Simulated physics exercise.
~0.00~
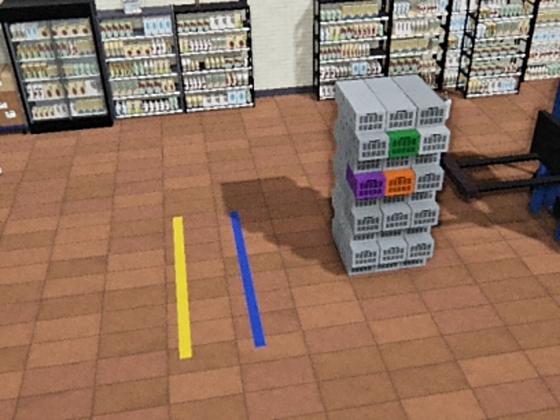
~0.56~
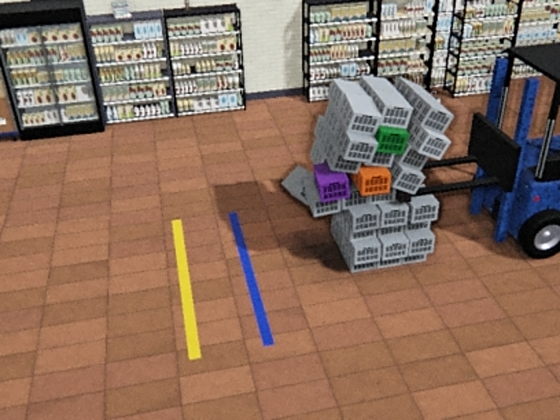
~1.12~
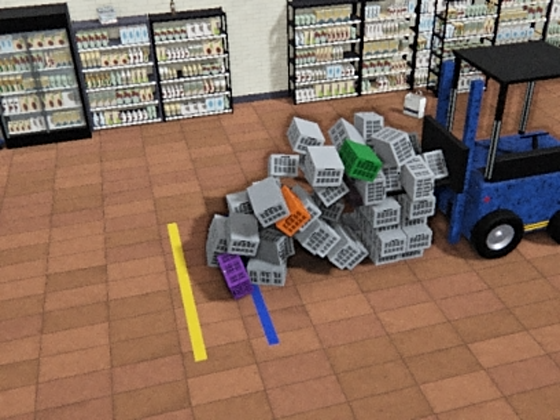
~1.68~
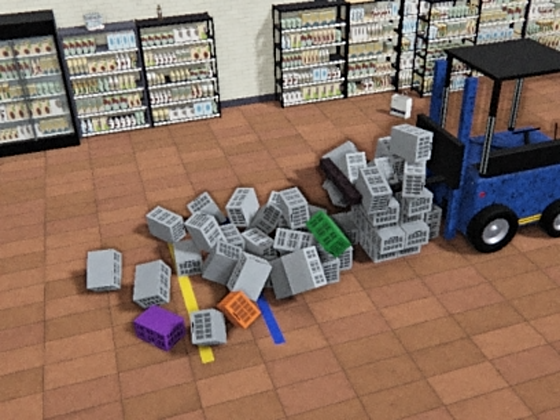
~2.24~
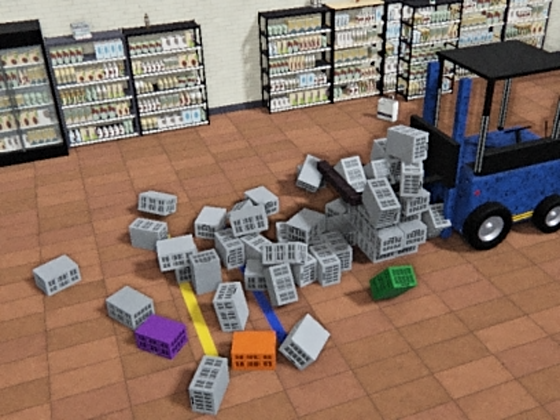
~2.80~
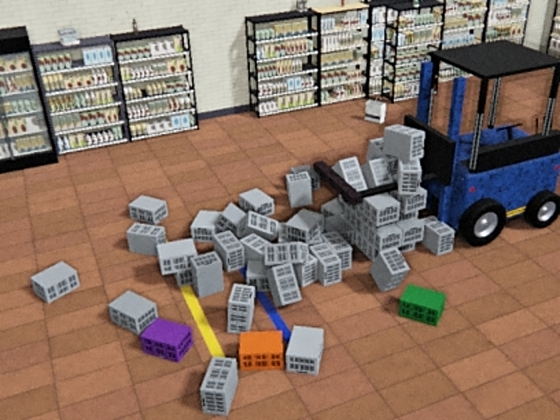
On the tiled floor of a store lined with stocked shelves, a tall stack of grey crates stands with one purple, one orange and one green among them. A blue forklift drives in from the right and pushes a beam into the stack, making its upper rows lean and buckle. The crates topple left in a heap, the purple one leading, and tumble across the blue and yellow lines. The forklift stops while crates keep rolling and spreading. Finally, the purple and orange crates lie upside down near the lines, while the green one rests apart, right of the blue line.
